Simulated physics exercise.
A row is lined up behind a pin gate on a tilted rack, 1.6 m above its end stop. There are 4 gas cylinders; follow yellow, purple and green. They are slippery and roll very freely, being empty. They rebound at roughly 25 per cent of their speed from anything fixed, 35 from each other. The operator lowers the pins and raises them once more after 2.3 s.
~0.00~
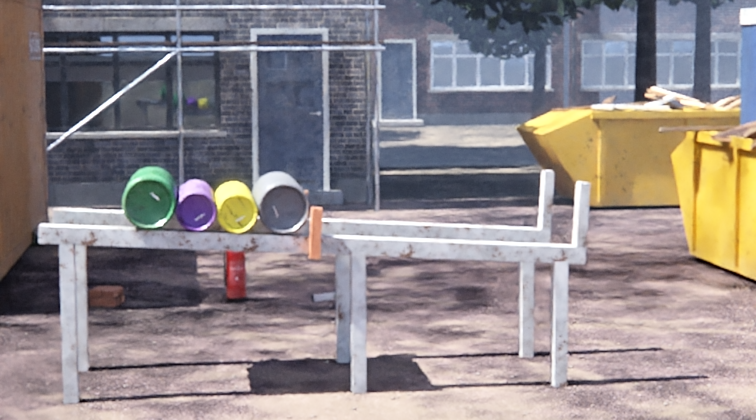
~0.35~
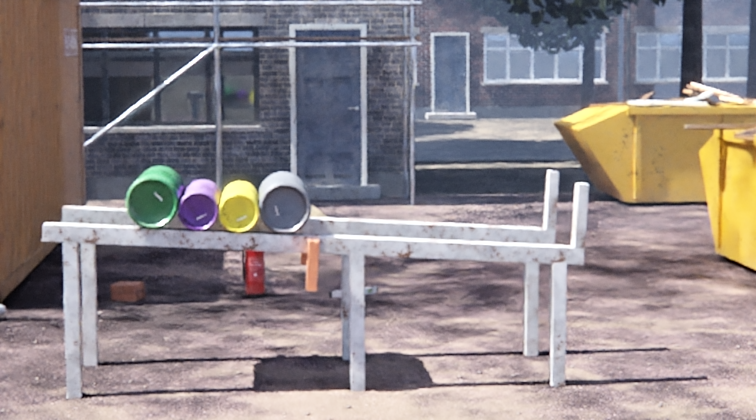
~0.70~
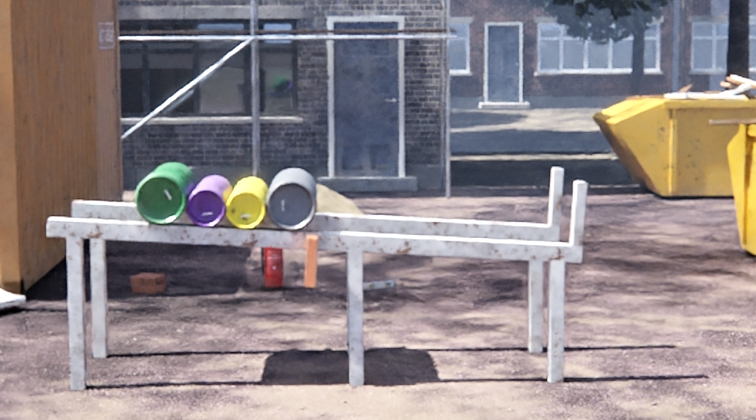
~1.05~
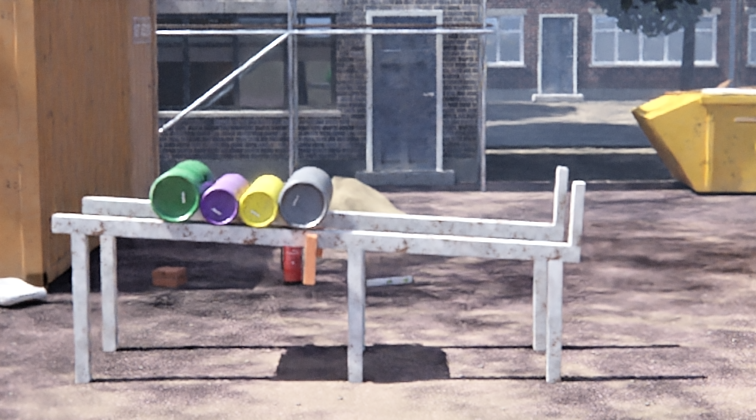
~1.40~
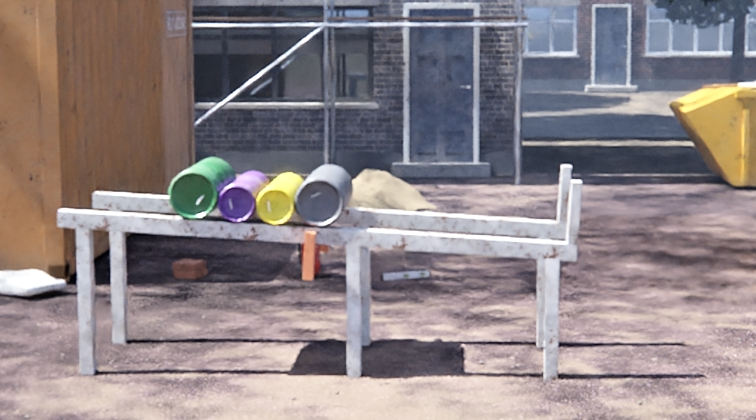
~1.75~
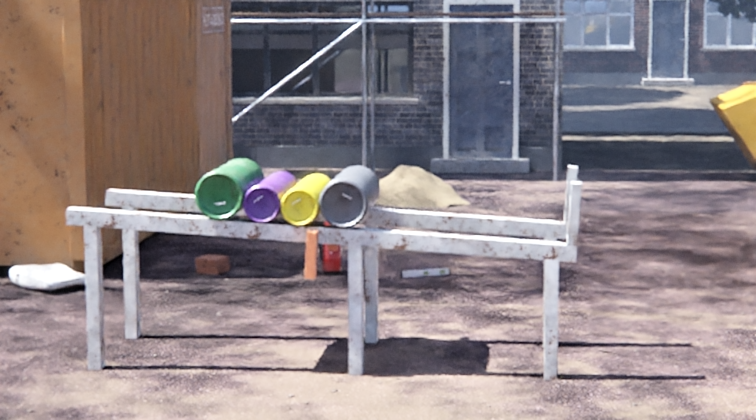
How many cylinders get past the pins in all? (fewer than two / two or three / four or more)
Out of 4: Two or three.
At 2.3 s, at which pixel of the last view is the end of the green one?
Around (263, 199).
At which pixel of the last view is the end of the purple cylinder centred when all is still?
Around (460, 218).
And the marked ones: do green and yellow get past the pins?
Green is held back; yellow passes the pins.
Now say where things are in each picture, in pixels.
Yellow (237, 213), purple (196, 211), green (149, 203); pins up; the rack falls 4°, in the first frame.
Yellow (239, 213), purple (198, 211), green (152, 203); pins down, in the second frame.
Yellow (246, 210), purple (206, 208), green (161, 199); pins down; the first has rolled 5 cm, in the third frame.
Yellow (258, 208), purple (219, 206), green (175, 198); pins down; the first has rolled 10 cm, in the fourth frame.
Yellow (275, 206), purple (237, 203), green (193, 195); pins down; the first has rolled 20 cm, in the fifth frame.
Yellow (299, 207), purple (262, 204), green (219, 196); pins down; the first has rolled 35 cm, in the sixth frame.
Then, 2.0 s in, yellow is on the rails, 5 cm below the pins, rolling right; purple is on the rails, 20 cm above the pins, rolling right; green is on the rails, 45 cm above the pins, rolling right; 2 of 4 have passed.
Then, 2.3 s in, yellow is on the rails, 20 cm below the pins, rolling right; purple is on the rails, 5 cm above the pins, rolling right; green is on the rails, 30 cm above the pins, rolling right; 2 of 4 have passed.
Then, 2.5 s in, yellow is on the rails, 30 cm below the pins, rolling right; purple is in the air, 5 cm below the pins, rolling right; green is on the rails, 20 cm above the pins, rolling right; 3 of 4 have passed.
In the end (4.8 s), yellow is on the rails, 110 cm below the pins; purple is on the rails, 90 cm below the pins; green is on the rails, 20 cm above the pins; 3 of 4 have passed.
